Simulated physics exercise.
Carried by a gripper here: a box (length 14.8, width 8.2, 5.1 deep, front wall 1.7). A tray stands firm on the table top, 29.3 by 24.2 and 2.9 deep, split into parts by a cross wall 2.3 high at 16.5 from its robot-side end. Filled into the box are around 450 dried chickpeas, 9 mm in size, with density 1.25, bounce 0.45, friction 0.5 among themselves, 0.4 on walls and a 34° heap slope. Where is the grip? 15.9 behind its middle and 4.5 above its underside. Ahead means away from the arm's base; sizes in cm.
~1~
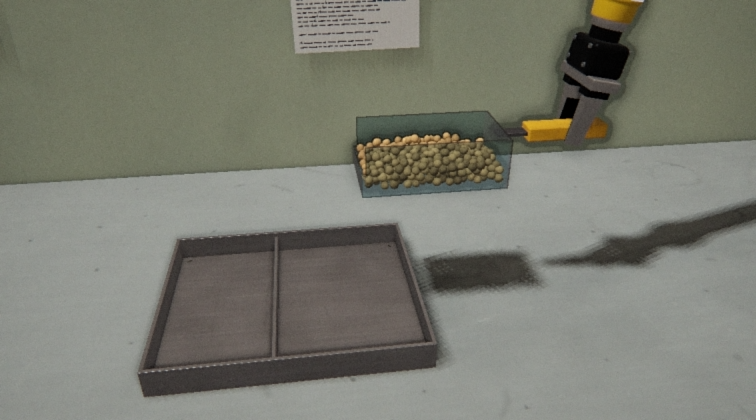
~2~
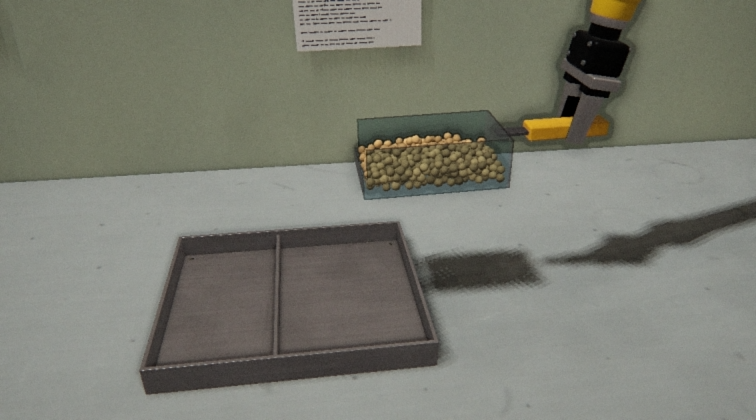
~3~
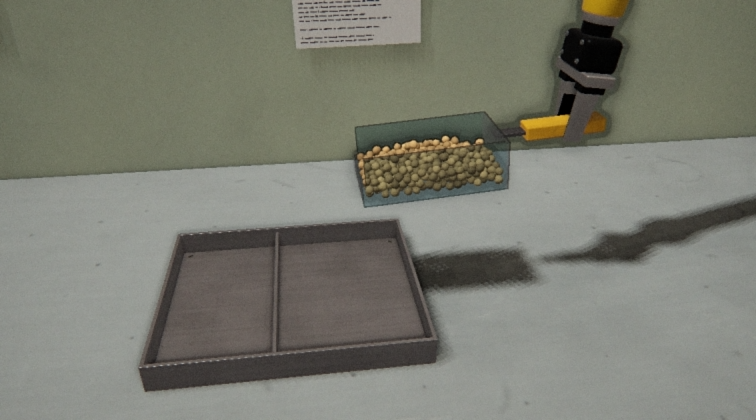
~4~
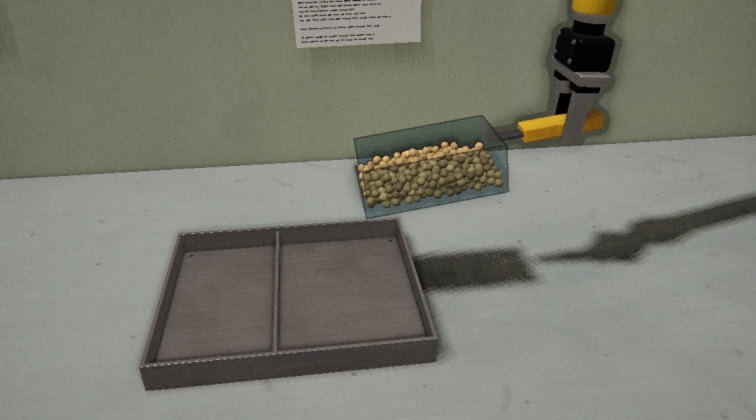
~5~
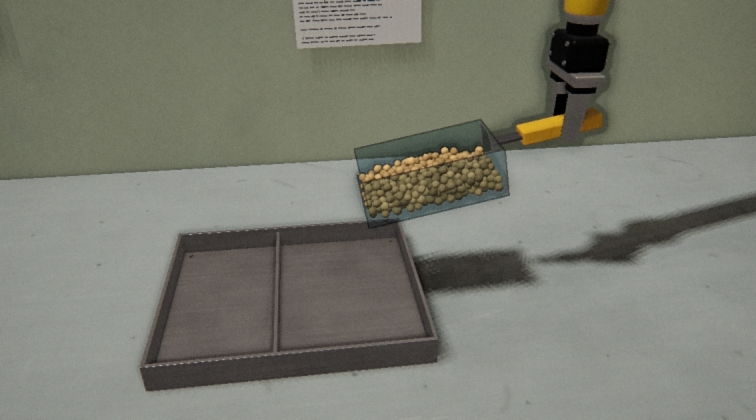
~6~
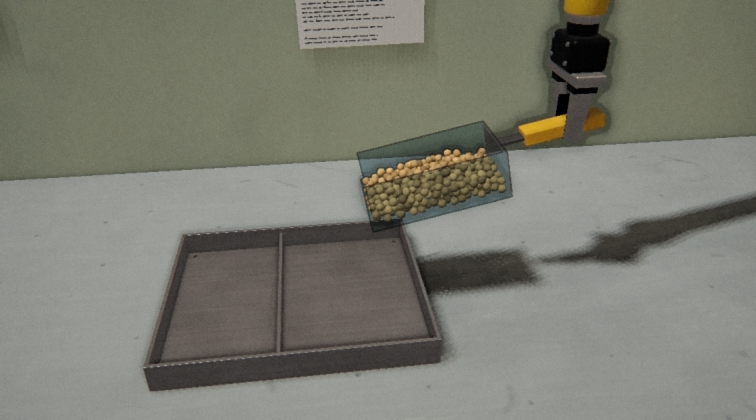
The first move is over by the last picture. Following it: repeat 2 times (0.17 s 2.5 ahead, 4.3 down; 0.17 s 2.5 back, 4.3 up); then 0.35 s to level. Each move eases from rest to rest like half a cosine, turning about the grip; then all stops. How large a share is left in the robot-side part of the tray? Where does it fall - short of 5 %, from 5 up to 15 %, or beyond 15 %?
Short of 5 %.
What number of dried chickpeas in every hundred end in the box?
I'd put it close to 100 per cent.
Then, 0.41 s later, tilted 12° forward, highest piece 16 above the table; 447 in the box.
Then, 0.82 s later, tilted 8° forward, highest piece 18 above the table; 446 in the box, 1 in the robot-side part.
Then, 1.23 s later, level, highest piece 20 above the table; 446 in the box, 1 in the robot-side part.
Then, 2.28 s later, level, highest piece 20 above the table; 446 in the box, 1 in the robot-side part.
At rest, 446 in the box, 1 in the robot-side part. That is 0 % in the robot-side part of the tray.
